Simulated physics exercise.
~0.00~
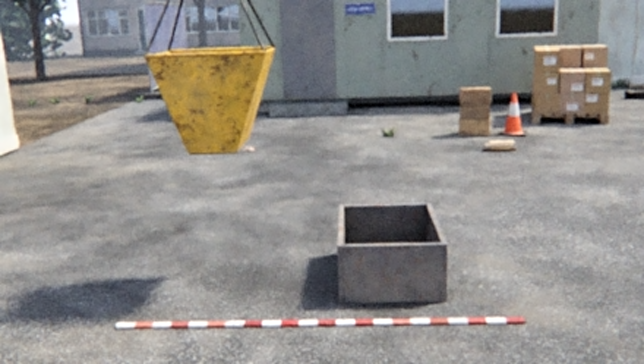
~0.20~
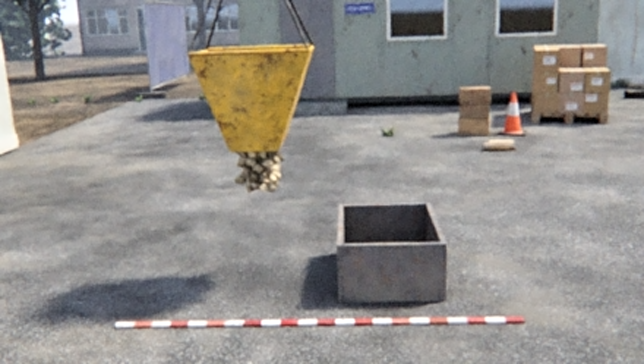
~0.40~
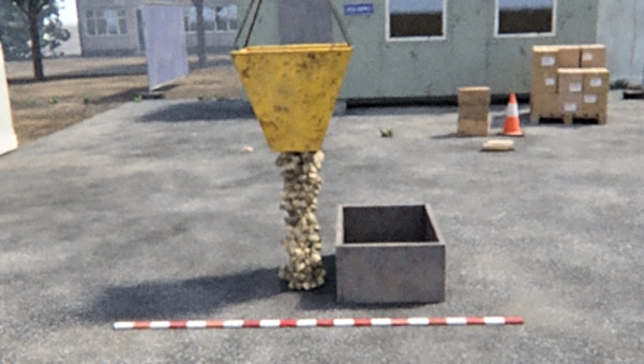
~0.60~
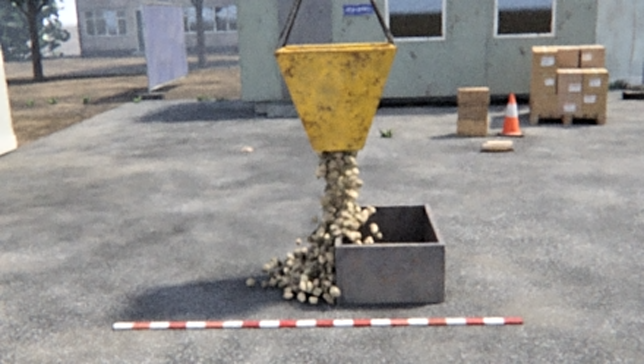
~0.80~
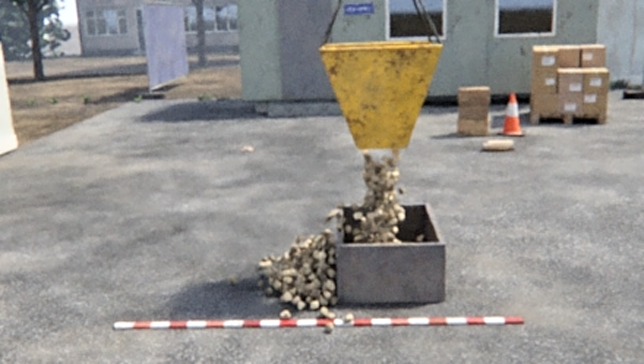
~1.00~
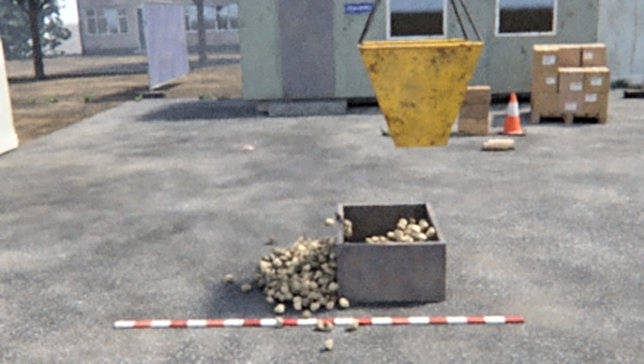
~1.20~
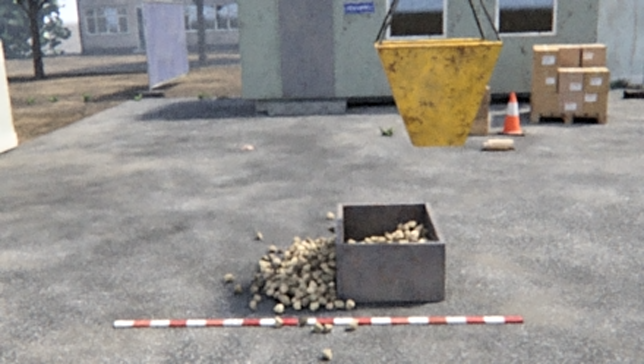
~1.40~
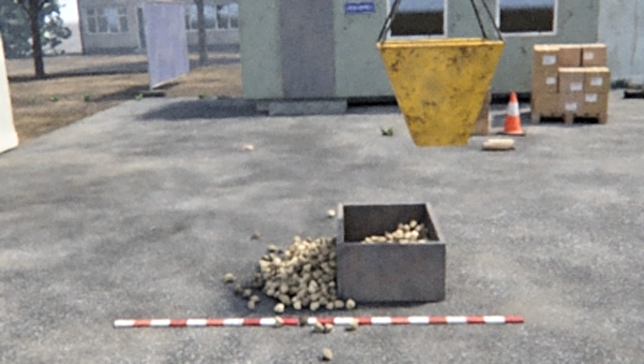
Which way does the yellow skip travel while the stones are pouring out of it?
The skip travels to the right, passing above the bin as the stones fall.
